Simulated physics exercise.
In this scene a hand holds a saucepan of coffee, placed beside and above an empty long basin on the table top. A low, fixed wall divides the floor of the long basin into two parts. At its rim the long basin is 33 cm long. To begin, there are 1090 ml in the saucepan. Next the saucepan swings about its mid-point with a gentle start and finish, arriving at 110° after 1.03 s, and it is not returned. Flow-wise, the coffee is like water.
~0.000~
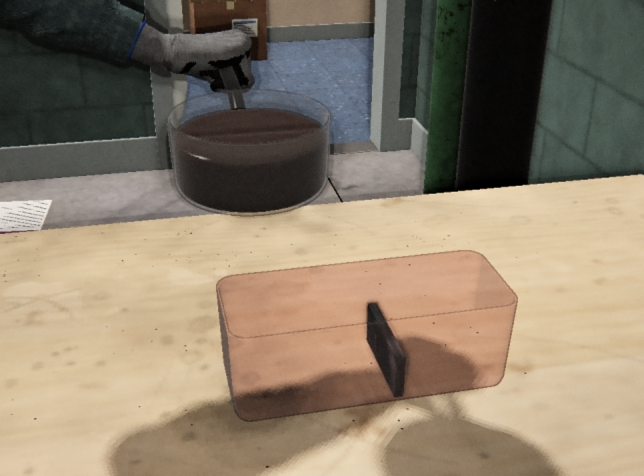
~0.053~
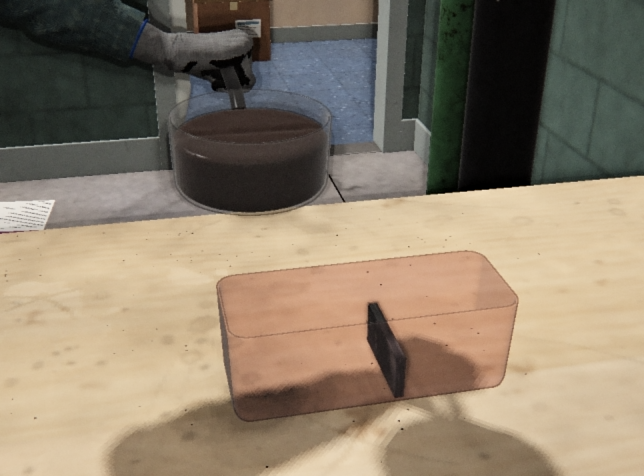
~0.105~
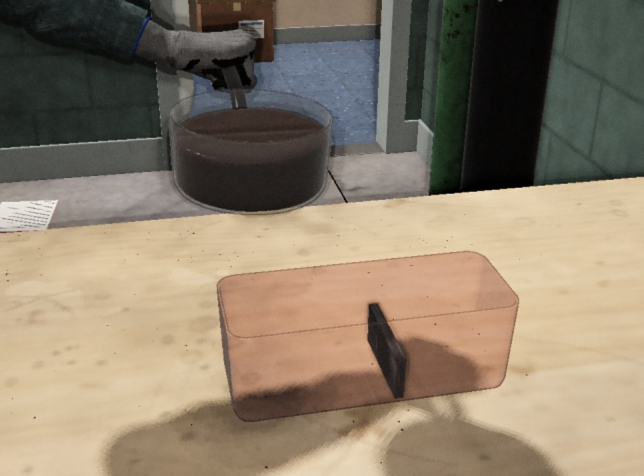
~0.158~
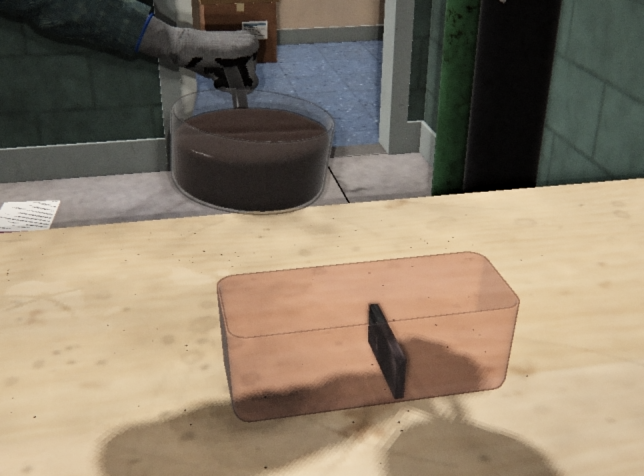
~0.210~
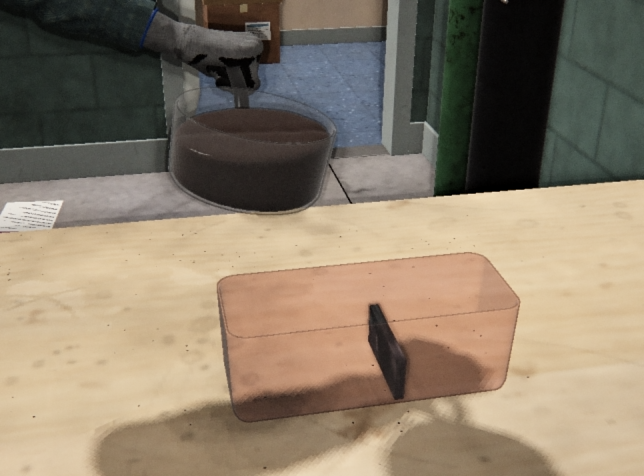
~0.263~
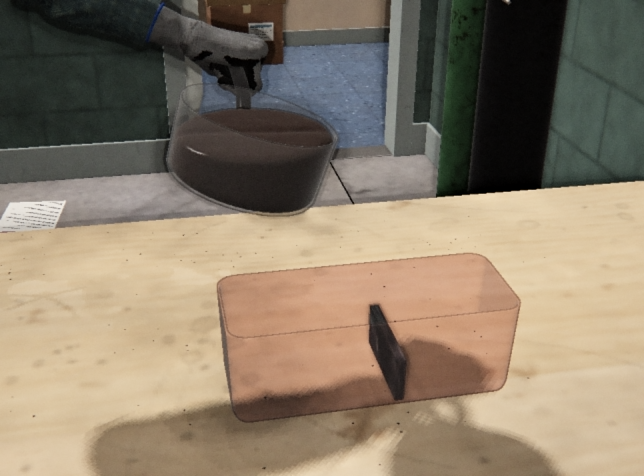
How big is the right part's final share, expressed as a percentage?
Some 41 per cent.
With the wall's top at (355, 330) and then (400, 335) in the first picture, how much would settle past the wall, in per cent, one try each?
The first gives near 70 per cent and the second near 25 per cent.
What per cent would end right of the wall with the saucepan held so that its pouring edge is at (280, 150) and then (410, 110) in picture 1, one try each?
Around 10 per cent first, around 80 per cent next.
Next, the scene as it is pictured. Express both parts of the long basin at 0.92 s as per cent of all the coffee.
Left roughly 40 per cent, right roughly 40.
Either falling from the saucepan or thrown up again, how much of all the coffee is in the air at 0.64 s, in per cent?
Roughly 42 %.
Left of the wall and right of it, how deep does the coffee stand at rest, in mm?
Left roughly 26 mm; right roughly 28 mm.
After 0.64 s the tilt is 76° and 45 per cent is still to pour, 4 is left of the wall and 8 right of it.
After 0.92 s the tilt is 107° and 7 per cent is still to pour, 39 is left of the wall and 41 right of it.
After 1.21 s the tilt is 110° and 0 per cent is still to pour, 55 is left of the wall and 41 right of it.
After 1.53 s the tilt is 110° and 0 per cent is still to pour, 56 is left of the wall and 41 right of it.
In the end 56 per cent lies left of the wall, 41 right of it and 3 outside.
